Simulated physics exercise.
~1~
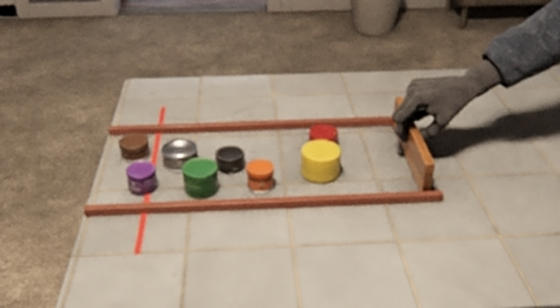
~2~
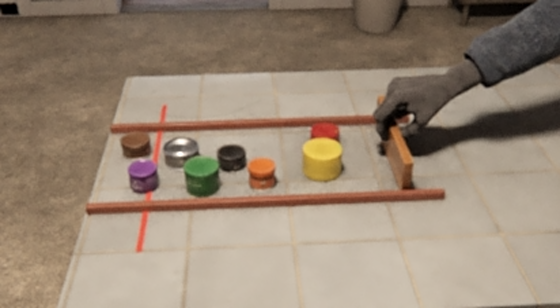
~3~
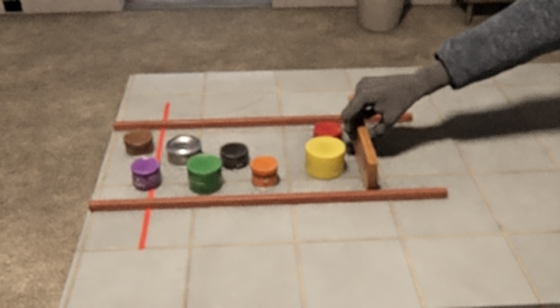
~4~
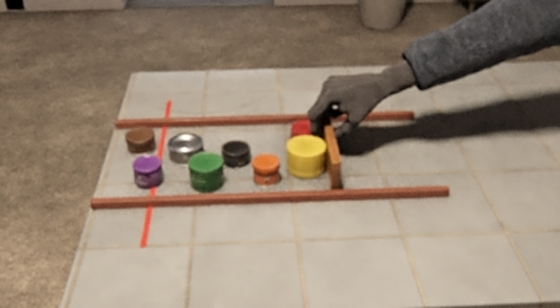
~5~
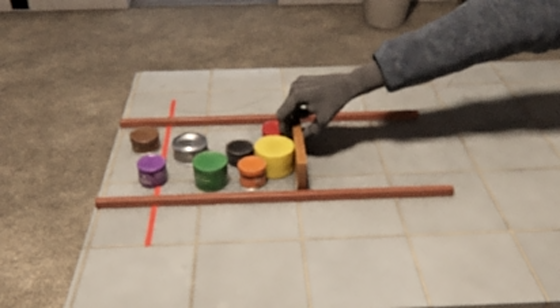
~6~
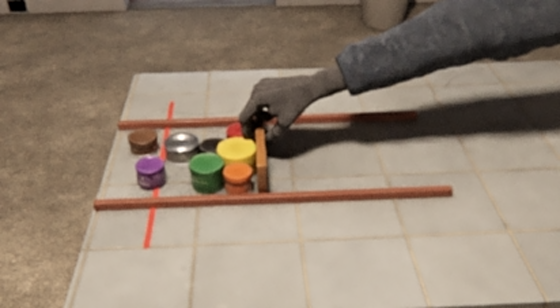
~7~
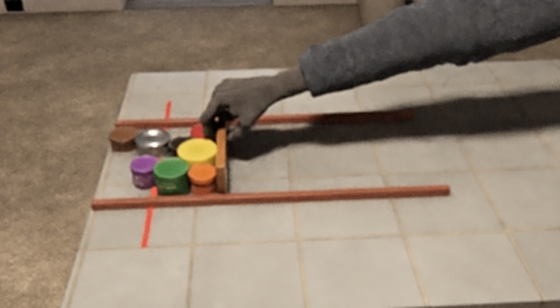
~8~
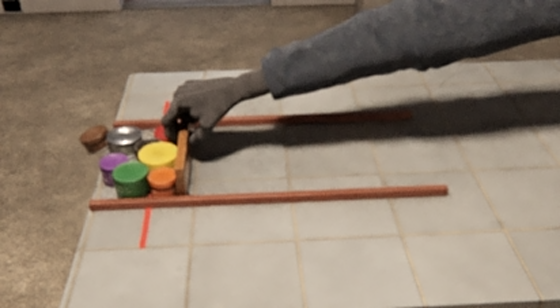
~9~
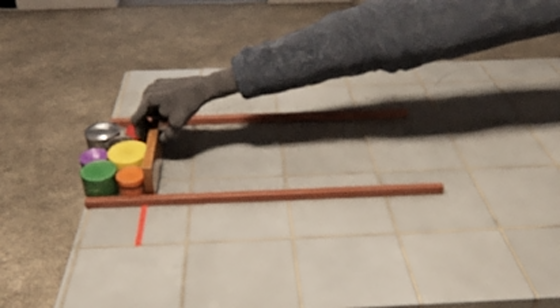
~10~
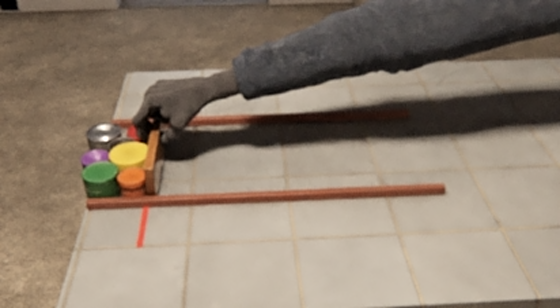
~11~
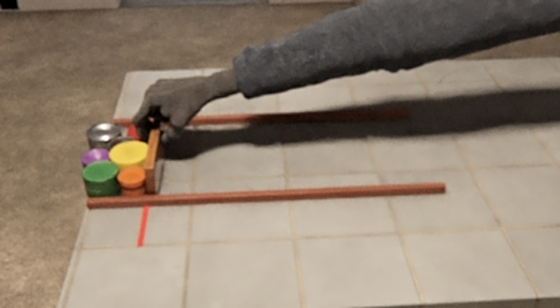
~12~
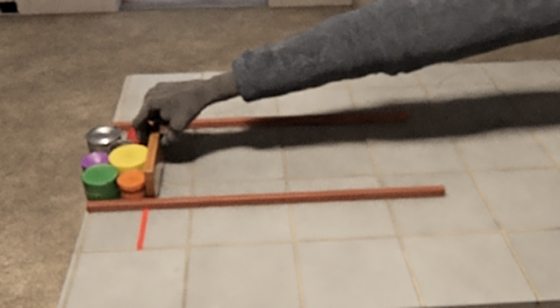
A gloved hand slides a board left, bunching colourful containers until the brown tin drops off.
